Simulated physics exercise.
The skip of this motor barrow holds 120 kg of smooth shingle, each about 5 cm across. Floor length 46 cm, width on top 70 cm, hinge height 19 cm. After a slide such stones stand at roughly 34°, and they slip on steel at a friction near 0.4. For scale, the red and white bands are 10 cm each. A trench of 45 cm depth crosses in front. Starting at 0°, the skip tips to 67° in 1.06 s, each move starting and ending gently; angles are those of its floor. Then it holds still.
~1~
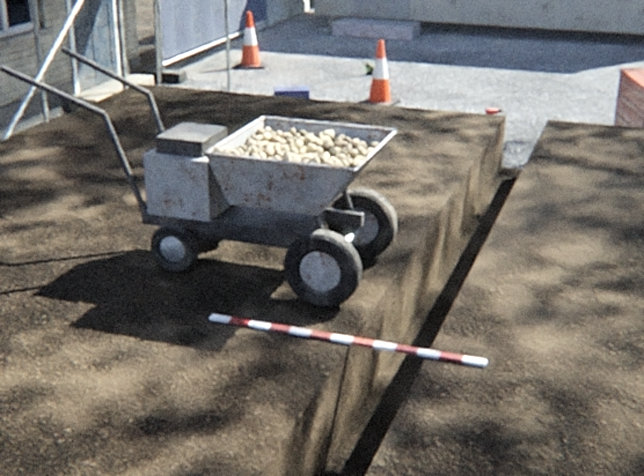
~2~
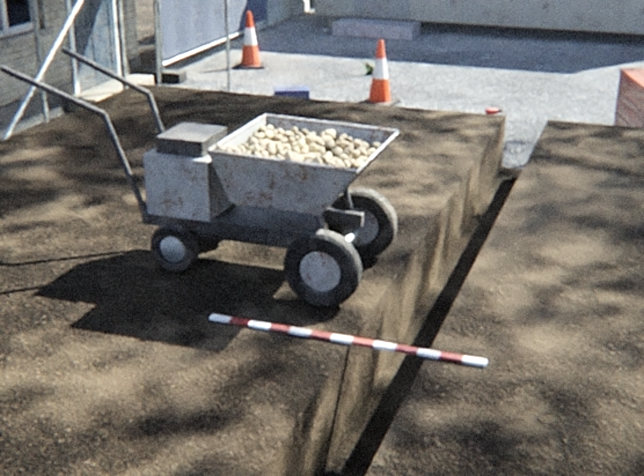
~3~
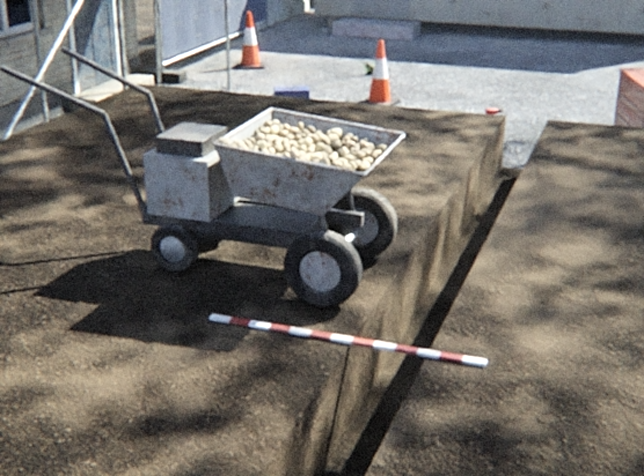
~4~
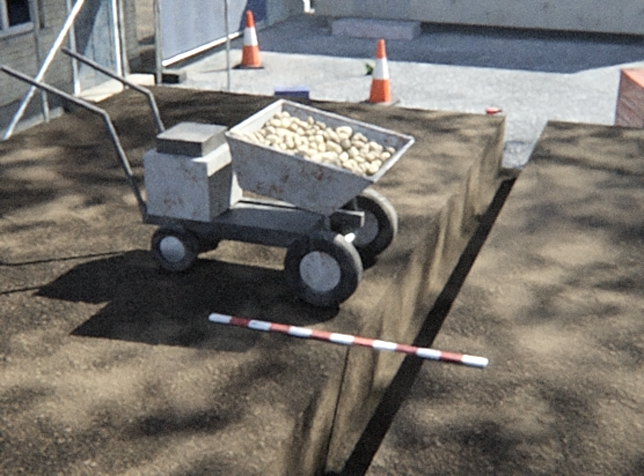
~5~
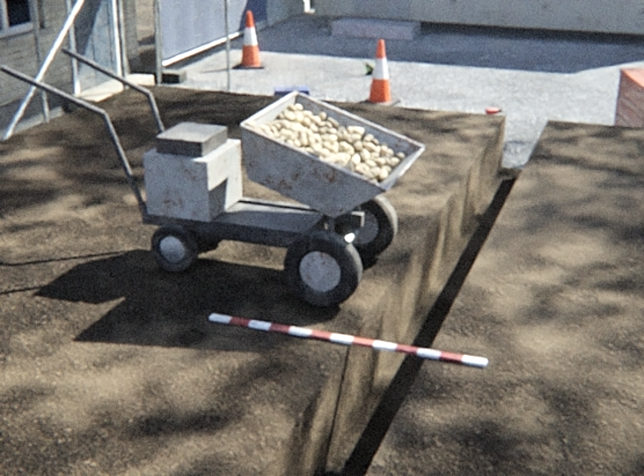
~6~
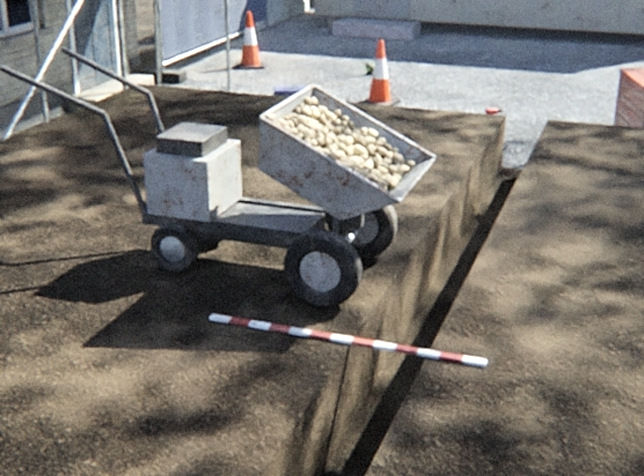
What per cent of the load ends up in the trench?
About 22 per cent.
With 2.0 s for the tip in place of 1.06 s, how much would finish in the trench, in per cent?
Then about 30 per cent.
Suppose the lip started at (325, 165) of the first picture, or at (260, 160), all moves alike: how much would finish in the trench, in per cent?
About 50 and 90 per cent.
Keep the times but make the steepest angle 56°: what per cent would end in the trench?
It would be near 25 per cent.
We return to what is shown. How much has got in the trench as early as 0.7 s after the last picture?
About 0 per cent by then.
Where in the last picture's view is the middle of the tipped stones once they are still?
Around (502, 298).
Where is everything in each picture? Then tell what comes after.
In the first frame, the skip is at 0°, its lip at (355, 170); the top of the load is at (299, 140).
In the second frame, the skip is at 1°, its lip at (357, 171); the top of the load is at (295, 139).
In the third frame, the skip is at 5°, its lip at (364, 175); the top of the load is at (283, 132).
The fourth frame shows lip at (375, 181), floor tilted 11°, highest stones at (279, 123).
The fifth frame shows lip at (387, 190), floor tilted 18°, highest stones at (290, 116).
In the sixth frame, the skip is at 26°, its lip at (399, 201); the top of the load is at (308, 108).
Then, 0.4 s after the last picture the floor is at 57°, 100 % in the skip; the foremost stones are at (440, 229).
Then, 0.7 s after the last picture the floor is at 67°, 58 % in the skip, 1 % in the trench, 41 % past the trench; the foremost stones are at (540, 311).
Then, 1.1 s after the last picture the floor is at 67°, 24 % in the skip, 2 % in the trench, 74 % past the trench; the foremost stones are past the picture's edge.
Then, 3.0 s after the last picture the floor is at 67°, 0 % in the skip, 22 % in the trench, 78 % past the trench; the foremost stones are past the picture's edge.
